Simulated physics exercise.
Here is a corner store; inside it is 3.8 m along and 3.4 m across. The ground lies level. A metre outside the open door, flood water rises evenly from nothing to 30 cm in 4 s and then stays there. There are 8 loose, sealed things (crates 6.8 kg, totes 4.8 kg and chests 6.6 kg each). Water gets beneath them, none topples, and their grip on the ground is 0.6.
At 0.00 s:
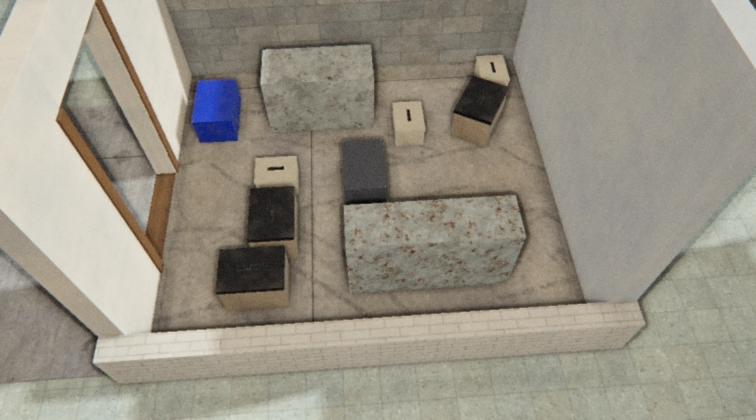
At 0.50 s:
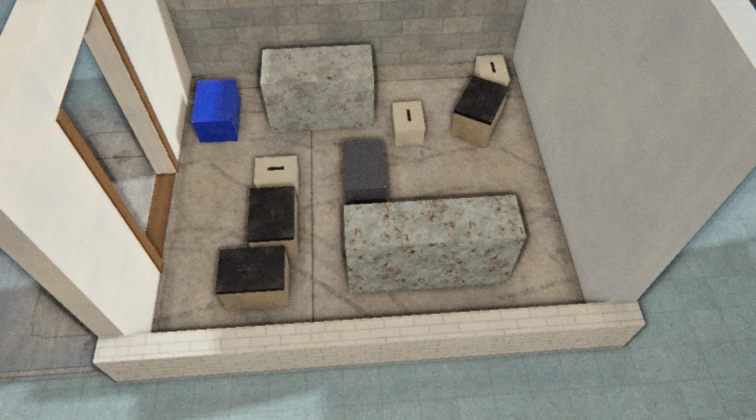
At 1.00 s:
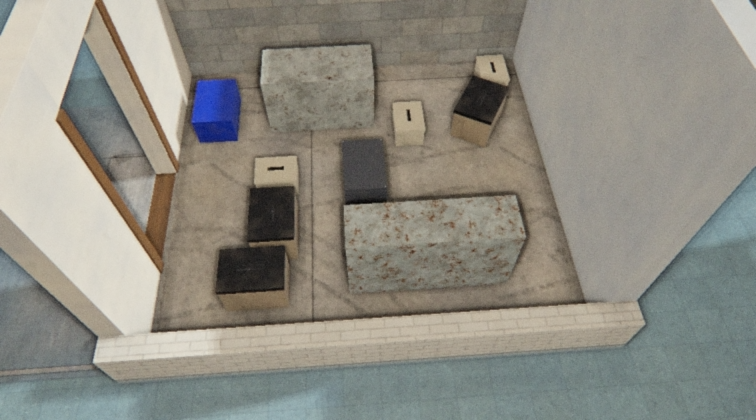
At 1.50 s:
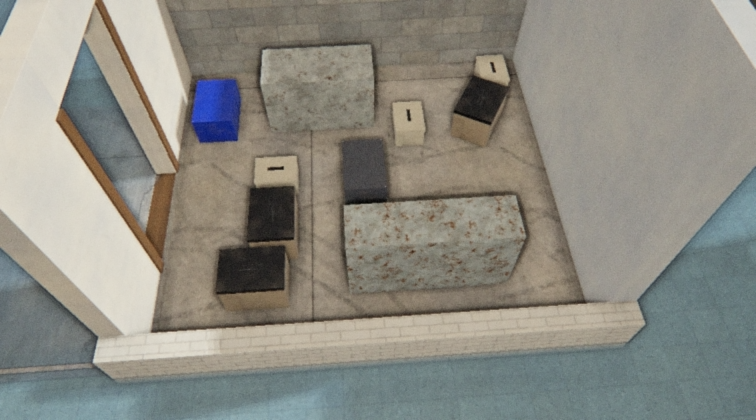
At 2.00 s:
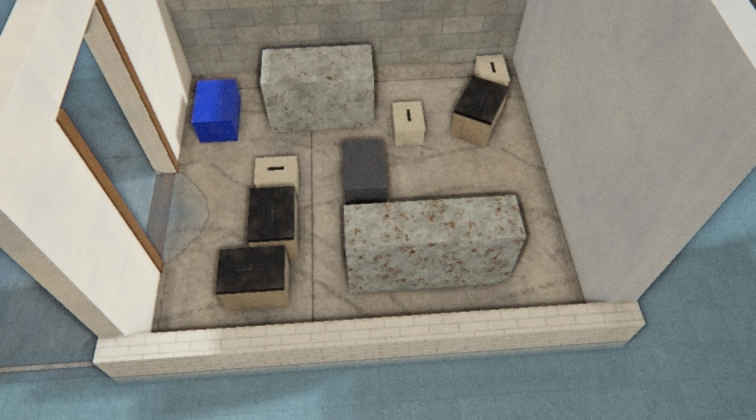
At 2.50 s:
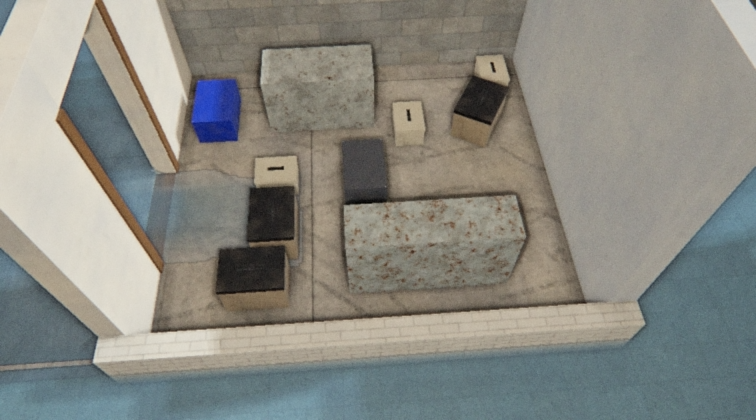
A small walled store with boxes and stone blocks standing still as water spreads outside, then seeps in through the left doorway.
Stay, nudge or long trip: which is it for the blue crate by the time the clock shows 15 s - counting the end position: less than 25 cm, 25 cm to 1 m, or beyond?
The blue crate travels far.
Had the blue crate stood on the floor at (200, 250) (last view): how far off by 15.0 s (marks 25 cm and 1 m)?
It ends far away.
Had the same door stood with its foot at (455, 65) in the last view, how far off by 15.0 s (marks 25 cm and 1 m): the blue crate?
Then the blue crate slides a little.
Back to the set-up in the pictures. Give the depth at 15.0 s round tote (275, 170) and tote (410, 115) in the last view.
About 28 and 22 cm.
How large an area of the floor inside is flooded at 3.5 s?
Some 4.0 m2.
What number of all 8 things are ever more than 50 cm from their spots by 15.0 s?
That makes 8.
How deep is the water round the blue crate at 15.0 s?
Roughly 24 cm.
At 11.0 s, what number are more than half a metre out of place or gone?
By then 7.
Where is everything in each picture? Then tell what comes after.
The first frame shows the blue crate at (214, 100) rests on the ground; water covers 0.0 m2; 0 of 8 have shifted.
The second frame shows the blue crate at (214, 100), on the bottom; water covers 0.0 m2; 0 of 8 have shifted.
The third frame shows the blue crate at (214, 100) rests on the ground; 0.0 m2 under water; 0 of 8 have shifted.
The fourth frame shows the blue crate at (214, 100), on the bottom; 0.0 m2 under water; 0 of 8 have shifted.
The fifth frame shows the blue crate at (214, 100), on the bottom; 0.2 m2 under water; 0 of 8 have shifted.
The sixth frame shows the blue crate at (214, 100), on the bottom; 0.8 m2 under water; 0 of 8 have shifted.
After 3.5 s the blue crate is near (214, 100), 0.0 m from its start, aground; 0 afloat.
After 6.8 s the blue crate is near (214, 100), 0.0 m from its start, aground; 7 afloat.
After 11.0 s the blue crate is near (294, 126), 1.0 m from its start, afloat; 8 afloat.
After 15.0 s the blue crate is near (448, 87), 2.4 m from its start, afloat; 8 afloat.
